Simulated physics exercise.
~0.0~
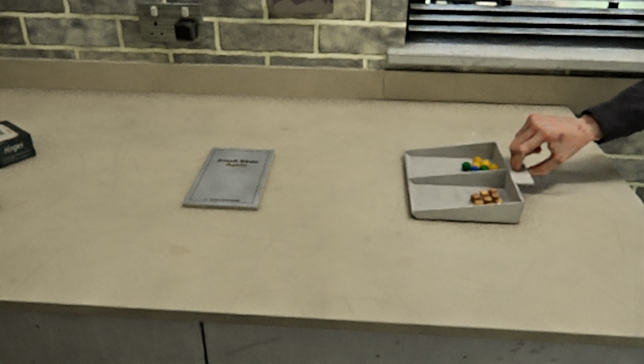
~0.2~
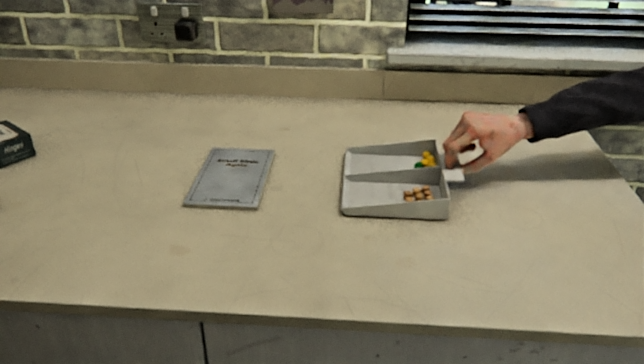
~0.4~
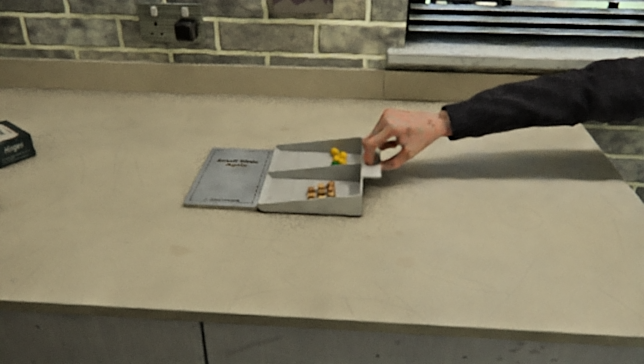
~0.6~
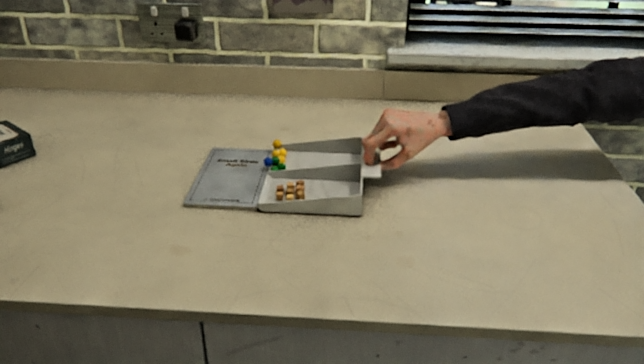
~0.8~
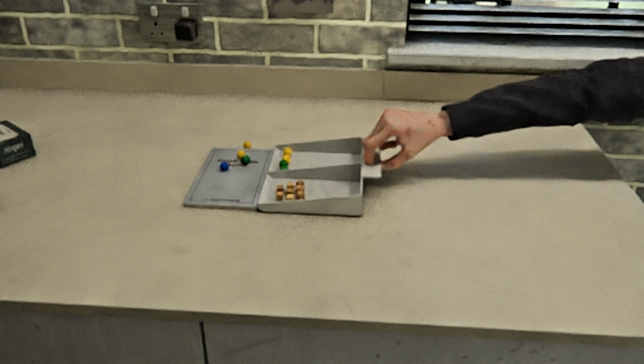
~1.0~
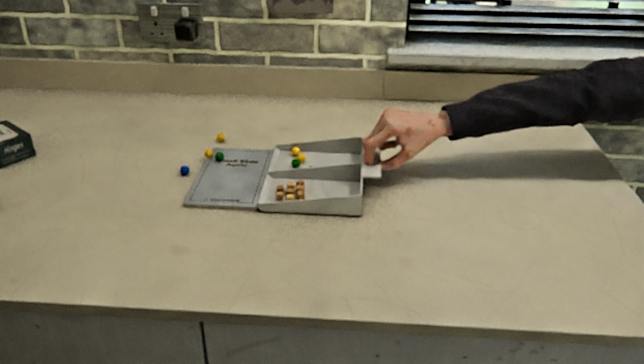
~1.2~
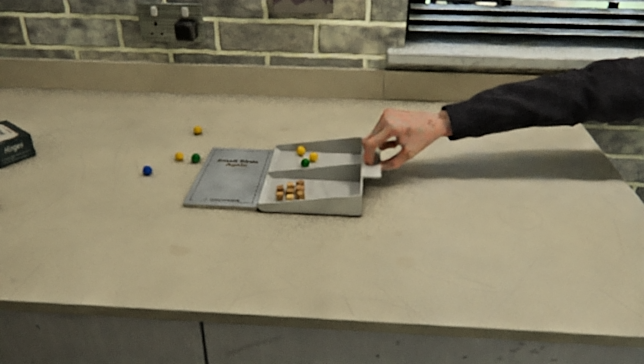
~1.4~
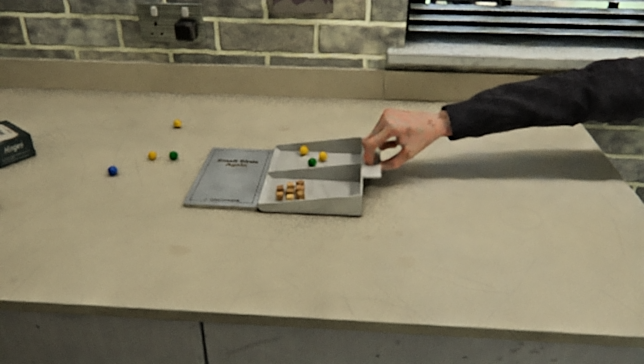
A hand in a dark sleeve grips the right end of a grey two-part tray on a beige counter, seen from the front and slightly above, before a grey brick wall. Yellow, green and blue beads lie in the farther part and brown and tan pieces in the nearer. The hand pushes the tray quickly left until it stops against a thin grey book lying flat. Both handfuls slide on towards the front rim. The nearer pieces stay inside, while some coloured beads spill over the book and roll left, ending scattered on the counter, with the others still in the tray.
